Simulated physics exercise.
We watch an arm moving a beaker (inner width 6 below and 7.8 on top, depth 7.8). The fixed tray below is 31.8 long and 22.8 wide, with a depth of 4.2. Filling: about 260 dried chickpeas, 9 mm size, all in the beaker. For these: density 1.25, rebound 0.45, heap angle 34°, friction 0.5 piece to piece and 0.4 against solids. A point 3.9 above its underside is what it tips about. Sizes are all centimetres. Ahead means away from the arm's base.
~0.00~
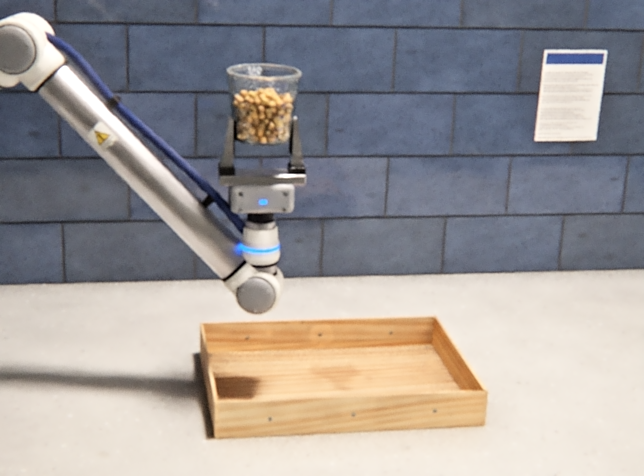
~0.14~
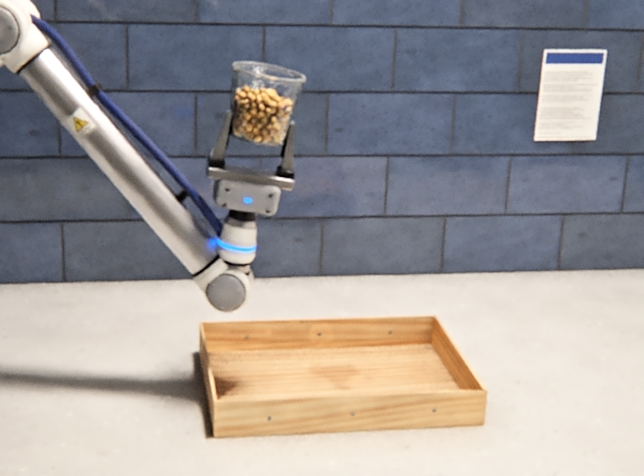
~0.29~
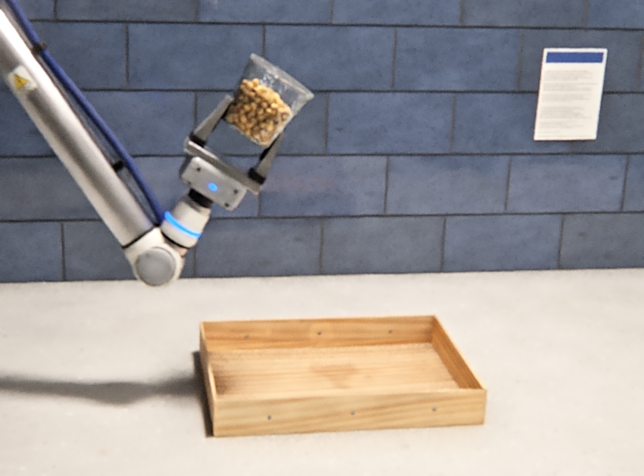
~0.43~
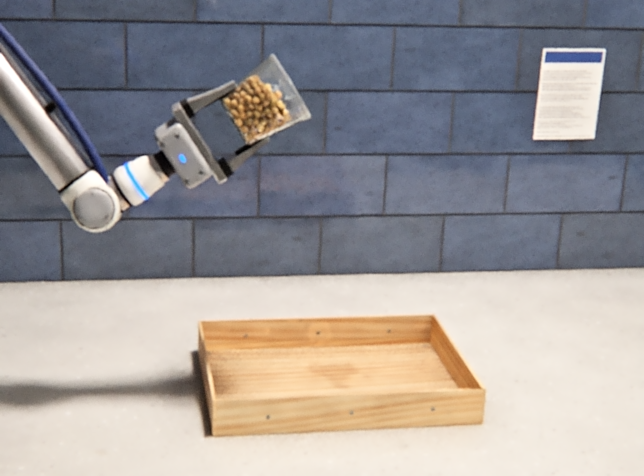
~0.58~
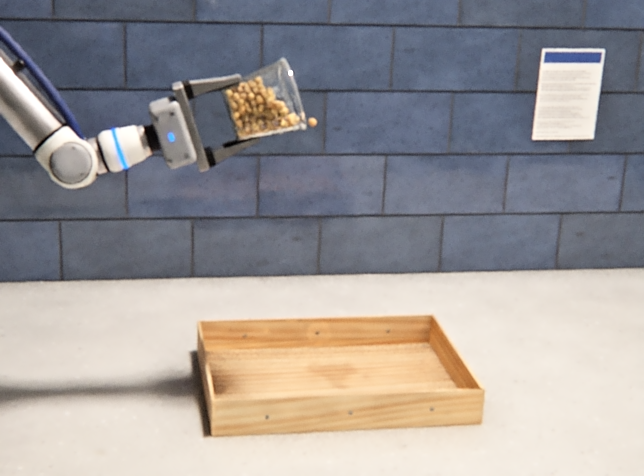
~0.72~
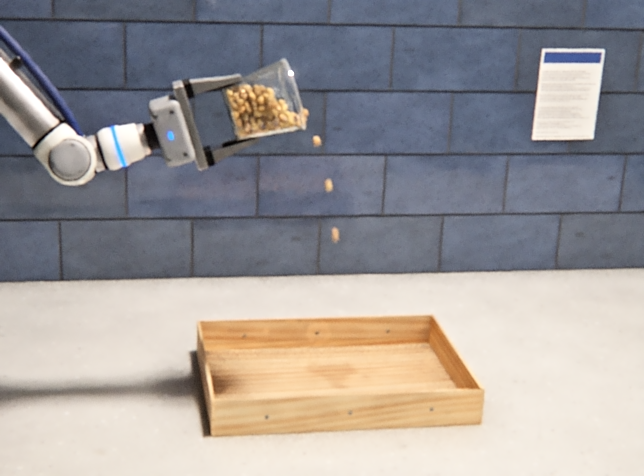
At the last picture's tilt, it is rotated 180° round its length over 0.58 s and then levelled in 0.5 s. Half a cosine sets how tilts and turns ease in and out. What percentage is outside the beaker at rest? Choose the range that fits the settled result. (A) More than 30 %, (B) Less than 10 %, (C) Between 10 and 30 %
Answer: C.
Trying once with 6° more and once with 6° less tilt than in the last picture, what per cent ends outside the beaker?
About 25 and 5 per cent.
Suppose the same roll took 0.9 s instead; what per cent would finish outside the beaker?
Estimated share: Close to 15 %.
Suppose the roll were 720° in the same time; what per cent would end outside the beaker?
Roughly 20 %.
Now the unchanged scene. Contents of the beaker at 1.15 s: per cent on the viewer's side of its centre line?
Close to 40 % of them.
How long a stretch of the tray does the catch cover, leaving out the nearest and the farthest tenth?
Roughly 22 centimetres.
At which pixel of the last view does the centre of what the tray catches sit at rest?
In the last view, around (363, 370).
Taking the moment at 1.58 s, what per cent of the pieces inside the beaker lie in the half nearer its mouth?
Mouth-half share: Approx. 35 in a hundred.
After 1.15 s, tipped 73°, highest piece 39 above the table; 243 in the beaker, 8 in the tray, 5 in flight or on a rim.
After 1.58 s, tipped 29°, highest piece 39 above the table; 220 in the beaker, 30 in the tray, 6 in flight or on a rim.
After 2.00 s, upright, highest piece 40 above the table; 220 in the beaker, 35 in the tray, 1 on the table or floor.
After 2.70 s, upright, highest piece 40 above the table; 220 in the beaker, 35 in the tray, 1 on the table or floor.
At rest, 220 in the beaker, 35 in the tray, 1 on the table or floor. That is 14 % outside the beaker.
